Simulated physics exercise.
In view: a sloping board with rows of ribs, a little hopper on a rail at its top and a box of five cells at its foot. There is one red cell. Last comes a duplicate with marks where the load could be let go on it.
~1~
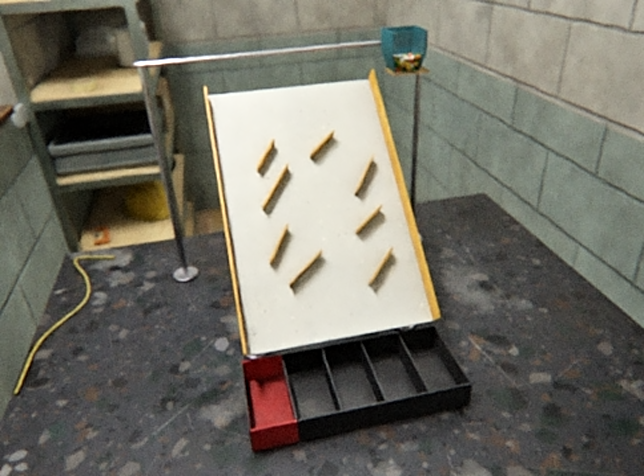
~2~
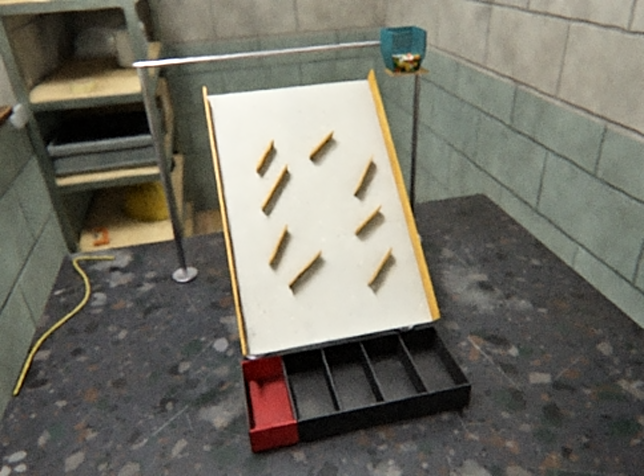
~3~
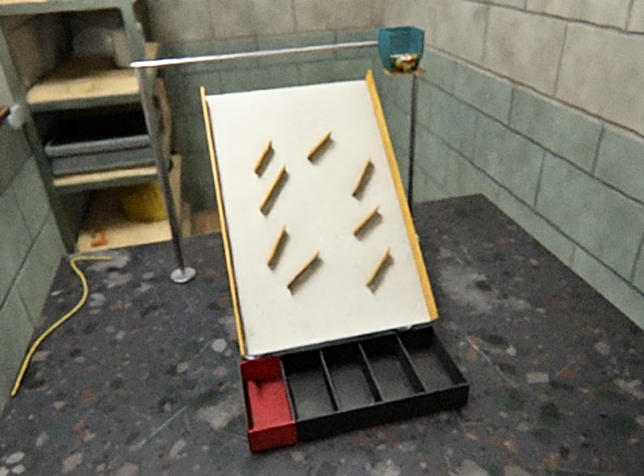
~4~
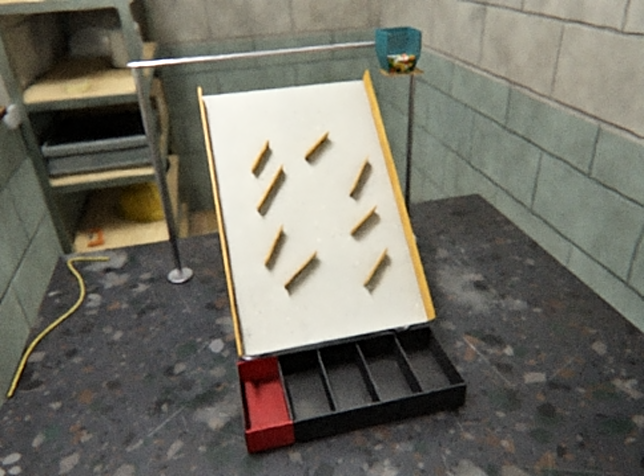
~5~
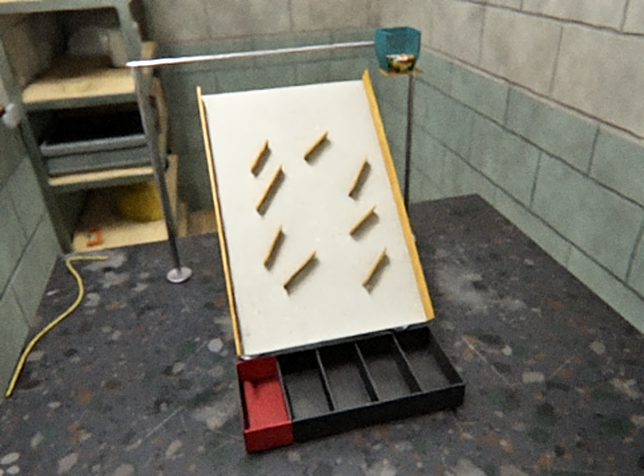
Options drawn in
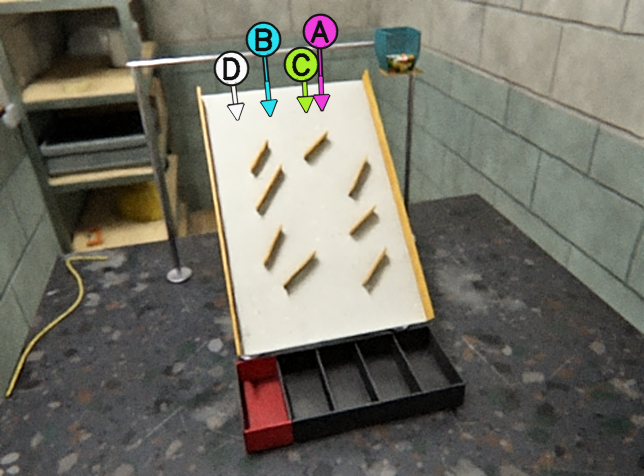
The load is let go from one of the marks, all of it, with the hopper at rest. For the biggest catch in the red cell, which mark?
Choose D.
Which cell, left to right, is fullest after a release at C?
It is the first one.
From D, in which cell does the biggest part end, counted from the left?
The first.
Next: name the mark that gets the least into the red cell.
A it is.
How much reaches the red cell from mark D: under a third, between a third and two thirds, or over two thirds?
It is over two thirds.
On the marked copy, mark A meets the board at (321, 104); mark B meets the board at (269, 110); mark C meets the board at (305, 106); mark D meets the board at (236, 114).
With A, about a third in the red cell, about two thirds in other cells, a stray few held on the board.
With B, about two thirds in the red cell, about a third in other cells.
With C, about half in the red cell, about a third in other cells, a small part held on the board.
With D, nearly all in the red cell, a small part in other cells.
